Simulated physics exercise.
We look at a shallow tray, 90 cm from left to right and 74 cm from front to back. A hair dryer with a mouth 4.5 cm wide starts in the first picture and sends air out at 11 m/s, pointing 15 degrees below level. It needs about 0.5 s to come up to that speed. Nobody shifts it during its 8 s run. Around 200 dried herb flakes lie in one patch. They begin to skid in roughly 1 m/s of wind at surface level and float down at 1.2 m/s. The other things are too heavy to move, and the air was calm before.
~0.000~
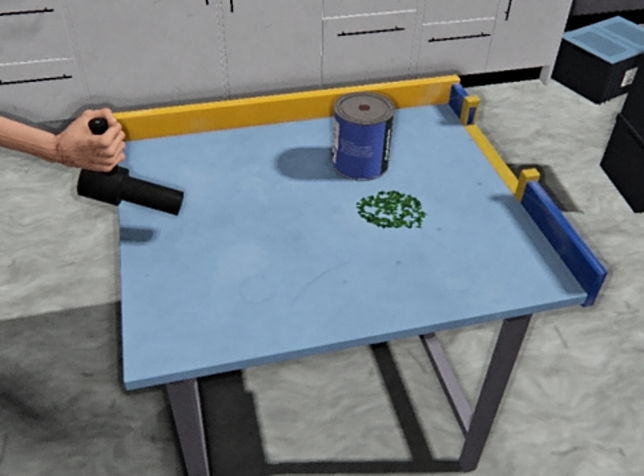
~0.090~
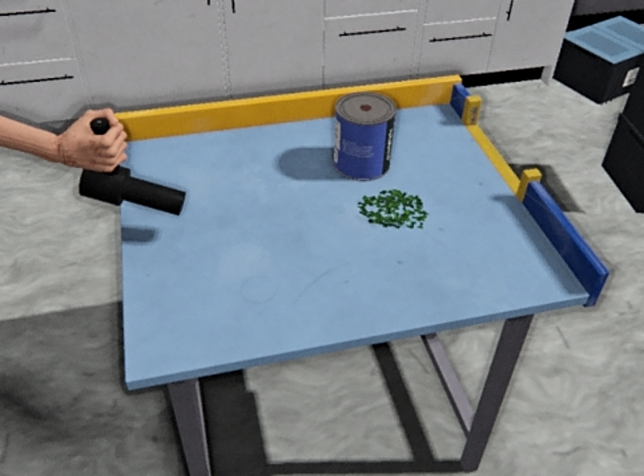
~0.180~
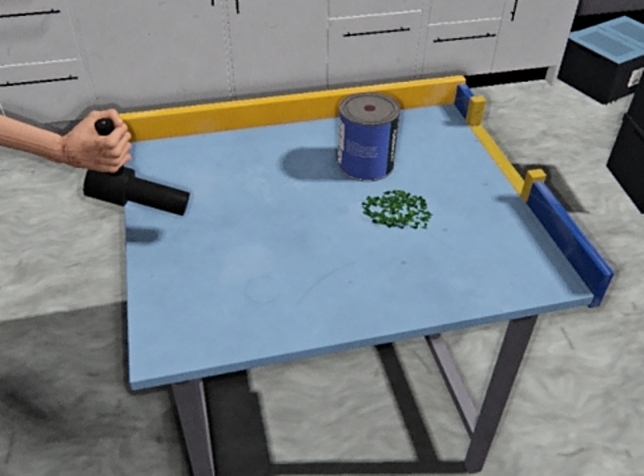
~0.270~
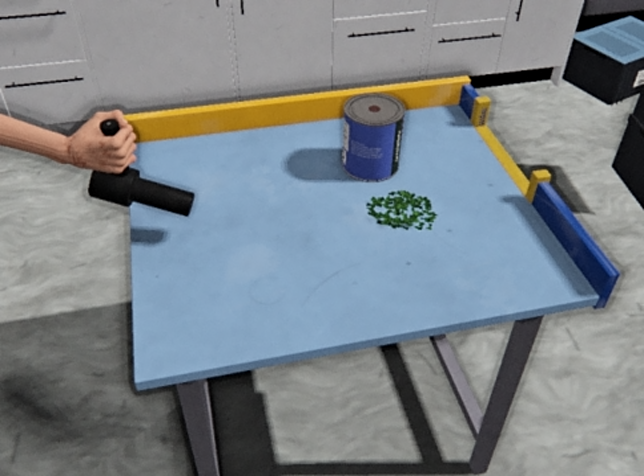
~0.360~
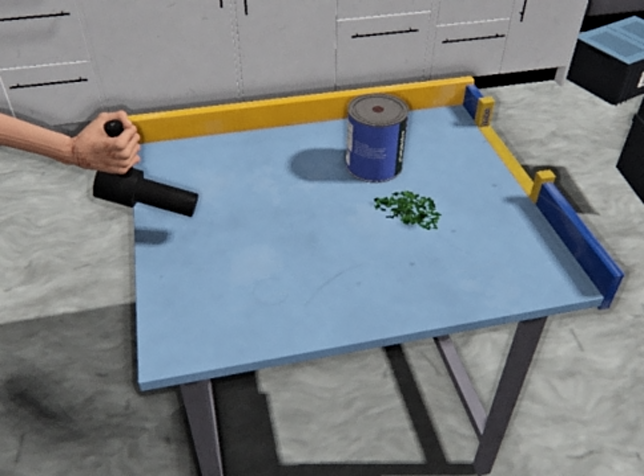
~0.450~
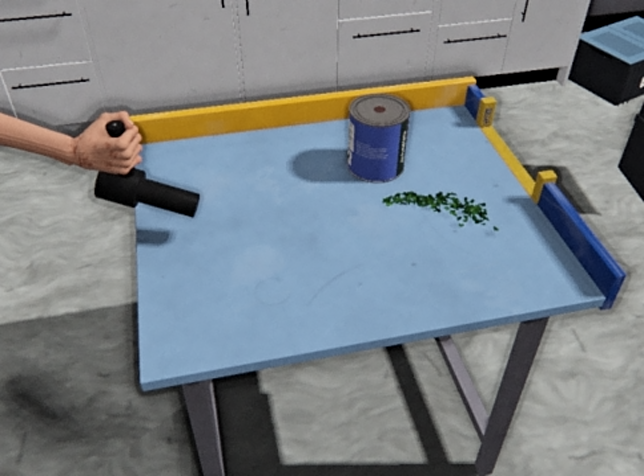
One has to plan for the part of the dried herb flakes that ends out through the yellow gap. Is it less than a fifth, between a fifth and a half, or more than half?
By then over half are out through the yellow gap.
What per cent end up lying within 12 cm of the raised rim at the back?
Some 0 per cent.
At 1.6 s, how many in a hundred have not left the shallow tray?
Some 4 per cent.
After 1.6 s, 96 % are out through the yellow gap; 93 % have settled or left.
After 2.6 s, 98 % are out through the yellow gap; 98 % have settled or left.
After 4.4 s, 100 % are out through the yellow gap; 100 % have settled or left.
After 8.0 s, at the end, 100 % are out through the yellow gap.
